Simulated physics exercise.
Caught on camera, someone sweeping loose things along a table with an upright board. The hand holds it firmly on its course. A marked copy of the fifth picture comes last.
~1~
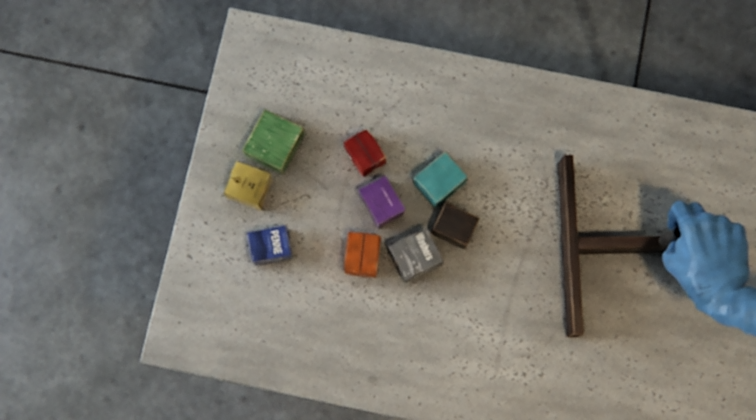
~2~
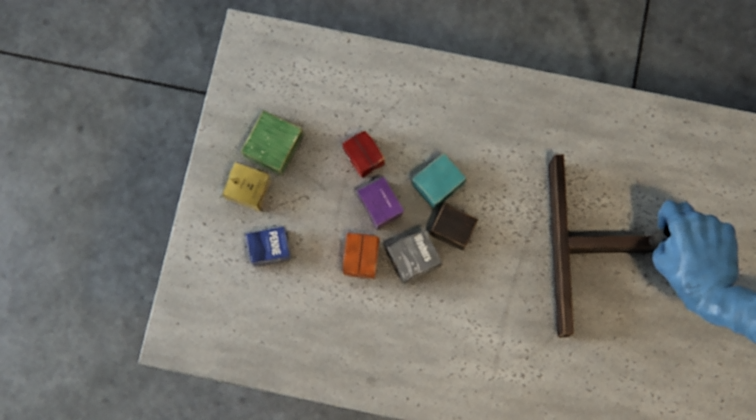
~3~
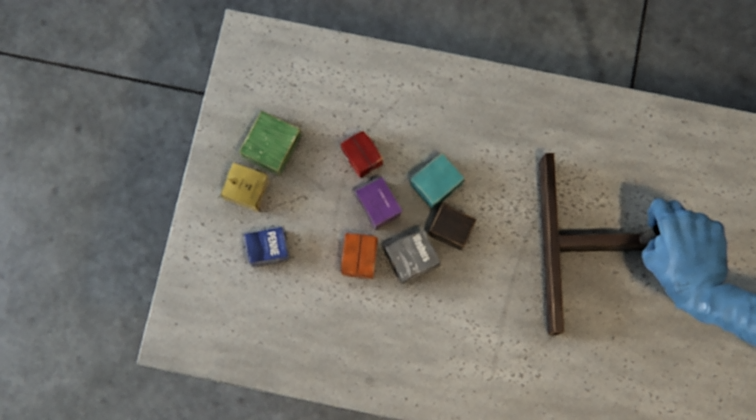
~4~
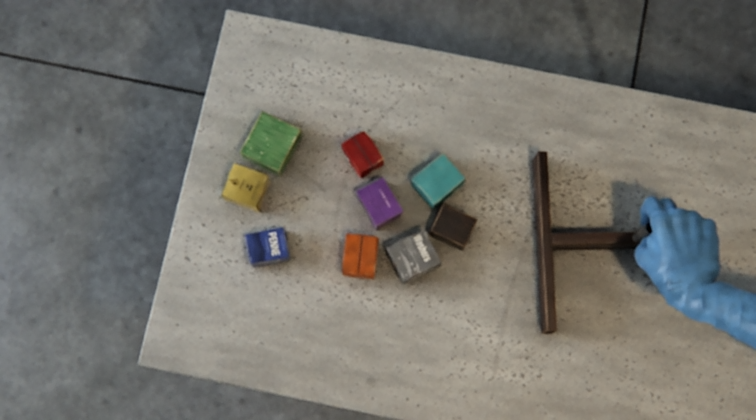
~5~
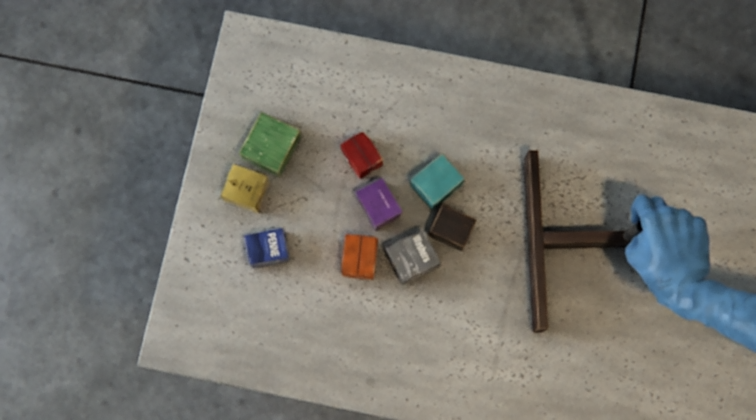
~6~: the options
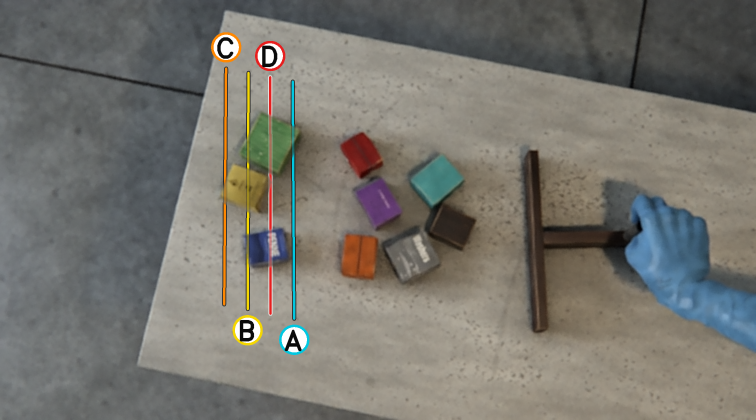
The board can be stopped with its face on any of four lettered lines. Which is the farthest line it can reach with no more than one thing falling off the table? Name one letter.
Up to line D.
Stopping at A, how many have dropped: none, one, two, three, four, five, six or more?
In all, none.
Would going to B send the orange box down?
No.
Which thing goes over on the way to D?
The yellow packet.
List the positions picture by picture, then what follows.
Purple packet (382, 202); yellow packet (248, 187); board (574, 243), in the first frame.
Board (564, 243); grey box (415, 256), in the second frame.
Board (554, 241); blue packet (267, 247), in the third frame.
Board (547, 239); red box (363, 155), in the fourth frame.
Board (538, 238); purple packet (379, 204); yellow packet (245, 189); green block (271, 145), in the fifth frame.
On the marked copy, A at (293, 198); B at (248, 188); C at (225, 184); D at (270, 193).
With D. Early on, board (441, 218); turquoise block (406, 176); grey box (400, 266).
Further on, board (345, 199); blue packet (250, 244); purple packet (285, 194).
At the end, board (272, 185); yellow packet over the edge; blue packet (178, 230); one fallen.
As for the rest, A is within the limit but short; B drops three; C drops five.
